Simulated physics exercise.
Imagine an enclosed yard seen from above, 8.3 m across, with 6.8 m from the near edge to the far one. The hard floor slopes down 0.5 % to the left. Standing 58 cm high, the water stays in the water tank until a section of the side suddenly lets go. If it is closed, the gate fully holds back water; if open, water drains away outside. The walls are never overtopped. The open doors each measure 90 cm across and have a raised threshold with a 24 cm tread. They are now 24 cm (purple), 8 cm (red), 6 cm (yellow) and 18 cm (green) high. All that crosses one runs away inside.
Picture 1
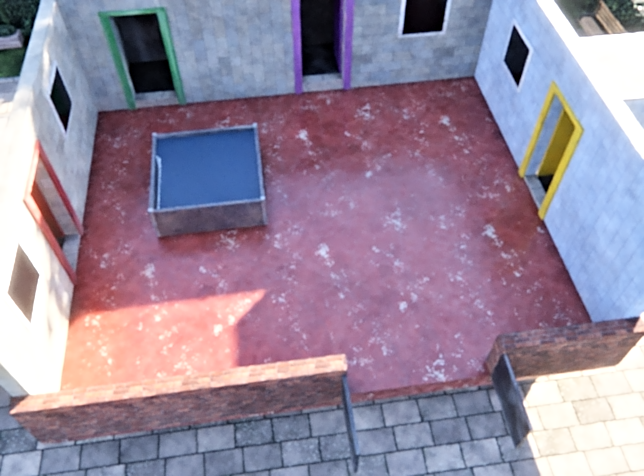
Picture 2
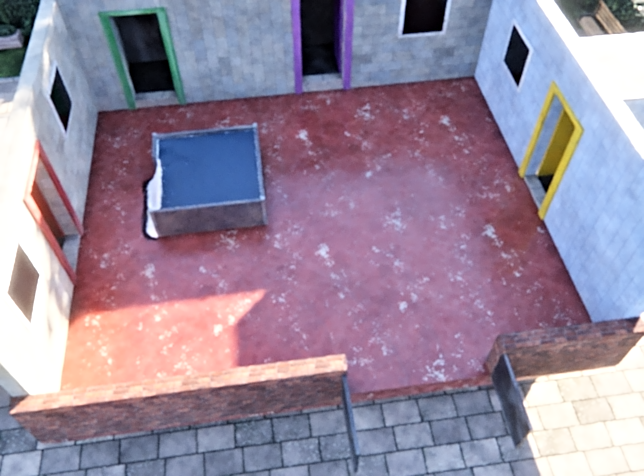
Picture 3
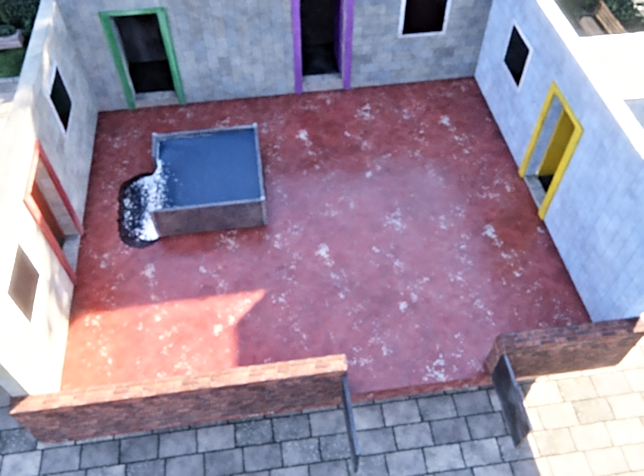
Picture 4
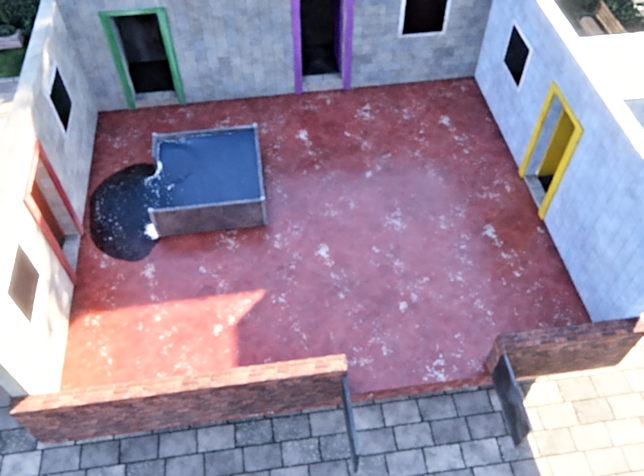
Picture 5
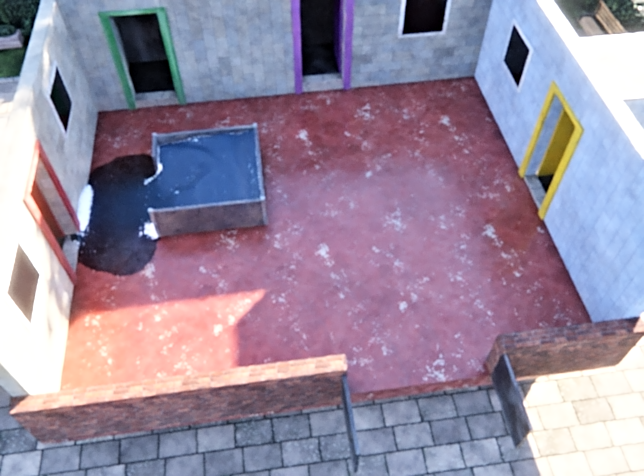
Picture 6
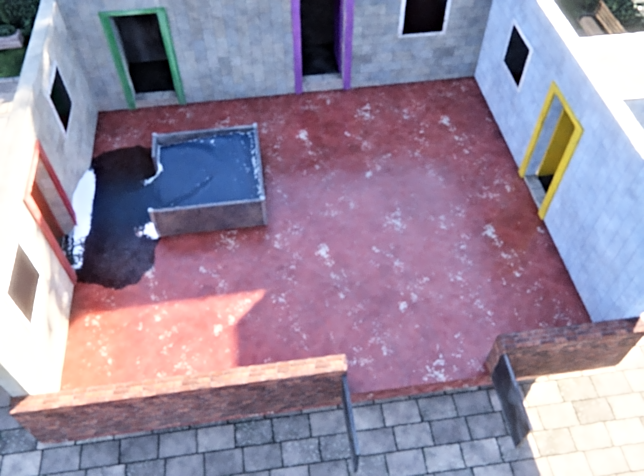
At first, a rectangular tank of water stands whole and still on a red floor in a walled yard. Its left side opens, and water pours out with white froth, spreading in a dark, widening pool across the floor to the left wall, around the red-framed door.
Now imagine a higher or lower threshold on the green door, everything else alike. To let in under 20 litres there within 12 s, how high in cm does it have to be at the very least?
At least roughly 11 cm.
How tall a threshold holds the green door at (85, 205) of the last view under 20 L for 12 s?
Around 34 cm would do it.
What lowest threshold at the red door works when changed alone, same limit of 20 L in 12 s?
At red, about 28 cm.
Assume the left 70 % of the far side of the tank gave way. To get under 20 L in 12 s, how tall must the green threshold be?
Then 28 cm.
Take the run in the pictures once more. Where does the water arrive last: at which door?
The answer is the yellow door.
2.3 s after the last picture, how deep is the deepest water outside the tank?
Around 26 centimetres.
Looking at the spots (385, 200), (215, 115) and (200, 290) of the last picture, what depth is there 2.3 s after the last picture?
About 0, 5 and 0 cm.
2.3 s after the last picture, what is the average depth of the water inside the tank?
About 20 centimetres on average.
Then, 0.7 s after the last picture water covers 10 % of the floor, deepest (40 cm) near (84, 218); it has not reached the green door.
Then, 2.3 s after the last picture water covers 20 % of the floor, deepest (26 cm) near (56, 418); 17 cm at the green door, 0 litres in over its 18 cm threshold.
Then, 11.3 s after the last picture water covers 95 % of the floor, deepest (6 cm) near (56, 418); 4 cm at the green door, 0 litres in over its 18 cm threshold.
At the green door as built, the water peaked near 17 cm, 2.1 s after the last picture.
Run again over the same 12 s with other heights there, 28 litres in over 10 cm, 8 litres over 13.5 cm. The limit of 20 litres is kept from about 11 cm up.
